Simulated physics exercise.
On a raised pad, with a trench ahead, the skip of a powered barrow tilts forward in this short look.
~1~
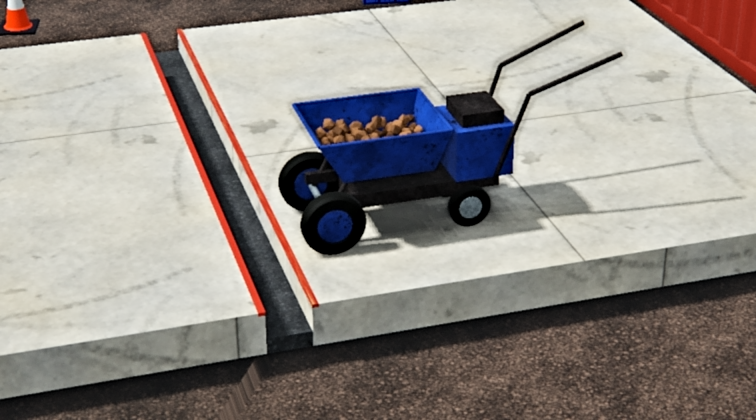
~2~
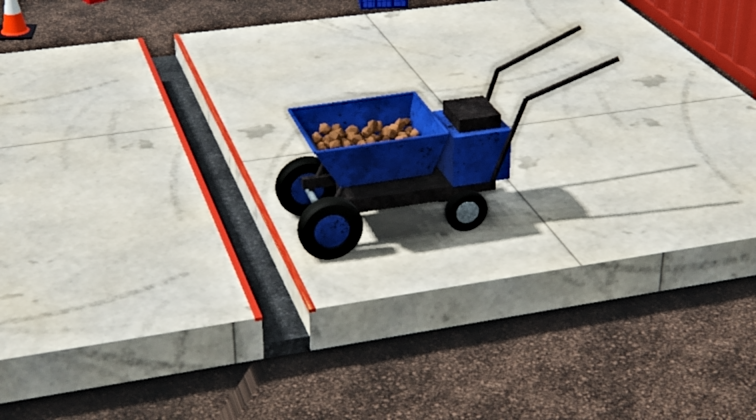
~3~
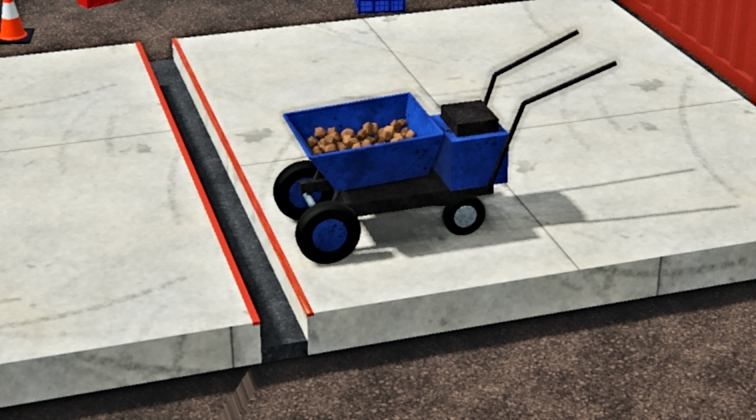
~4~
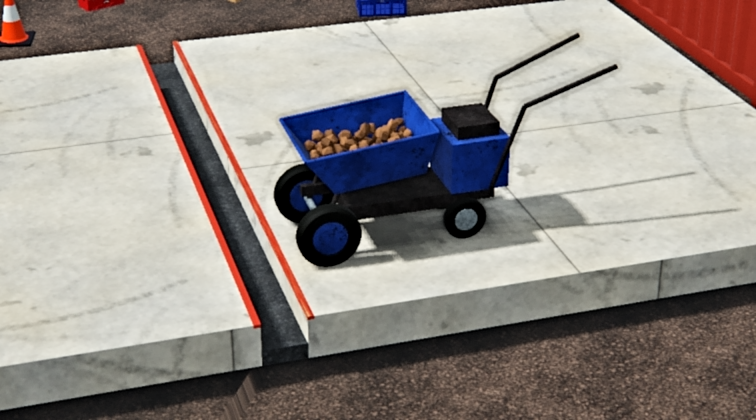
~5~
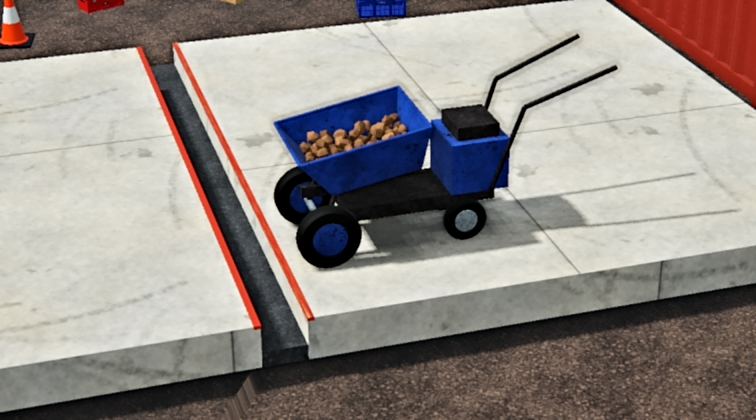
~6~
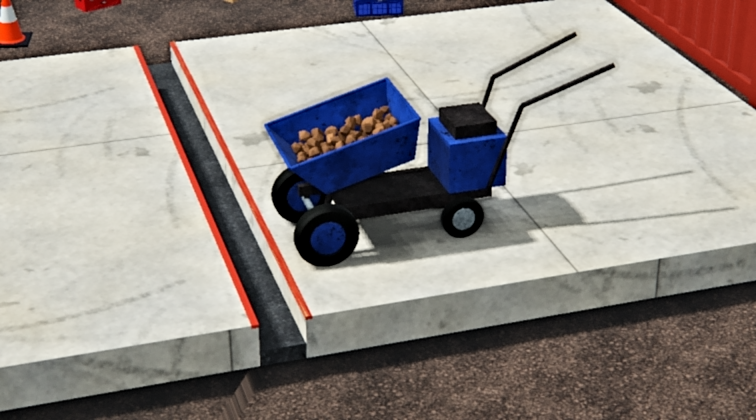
On a raised concrete pad with a narrow, red-edged trench to the left, a blue powered barrow stands with its skip level, holding brown clods. The skip tilts forward to the left, barely at first, then more clearly, its rear rising away from the body while the clods stay inside.
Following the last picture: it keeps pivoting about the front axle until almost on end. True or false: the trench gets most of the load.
False.
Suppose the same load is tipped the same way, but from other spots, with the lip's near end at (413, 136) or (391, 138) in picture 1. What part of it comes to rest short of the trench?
About 70 per cent first, about 20 per cent second.
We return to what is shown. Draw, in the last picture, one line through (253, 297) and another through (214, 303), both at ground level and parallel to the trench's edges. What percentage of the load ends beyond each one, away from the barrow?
About 80 % and 50 %.
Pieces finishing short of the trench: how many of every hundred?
0 percent.
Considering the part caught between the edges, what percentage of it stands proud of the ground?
I'd put it near 0 in a hundred.
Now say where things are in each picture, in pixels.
The first picture shows lip of the skip at (320, 148), level; top of the load at (362, 135), clay clods; first edge of the trench at (302, 277); far edge at (250, 286), the trench under half as wide as the skip, and about half as deep as wide.
The second picture shows lip of the skip at (316, 153), level; top of the load at (358, 140).
The third picture shows lip of the skip at (310, 158), tipped barely; top of the load at (353, 143).
The fourth picture shows lip of the skip at (306, 163), tipped a little; top of the load at (364, 148).
The fifth picture shows lip of the skip at (300, 167), tipped a little; top of the load at (378, 134).
The sixth picture shows lip of the skip at (291, 169), tipped clearly; top of the load at (374, 135); first edge of the trench at (296, 290); far edge at (243, 298).
Soon, skip tipped steeply; all in the skip.
A while on, skip tipped steeply; all in the skip.
Towards the end, skip tipped right over; about a quarter in the skip; about two thirds beyond it; a small part falling.
Finally, skip tipped right over; about a quarter in or heaped over the trench; most beyond it.
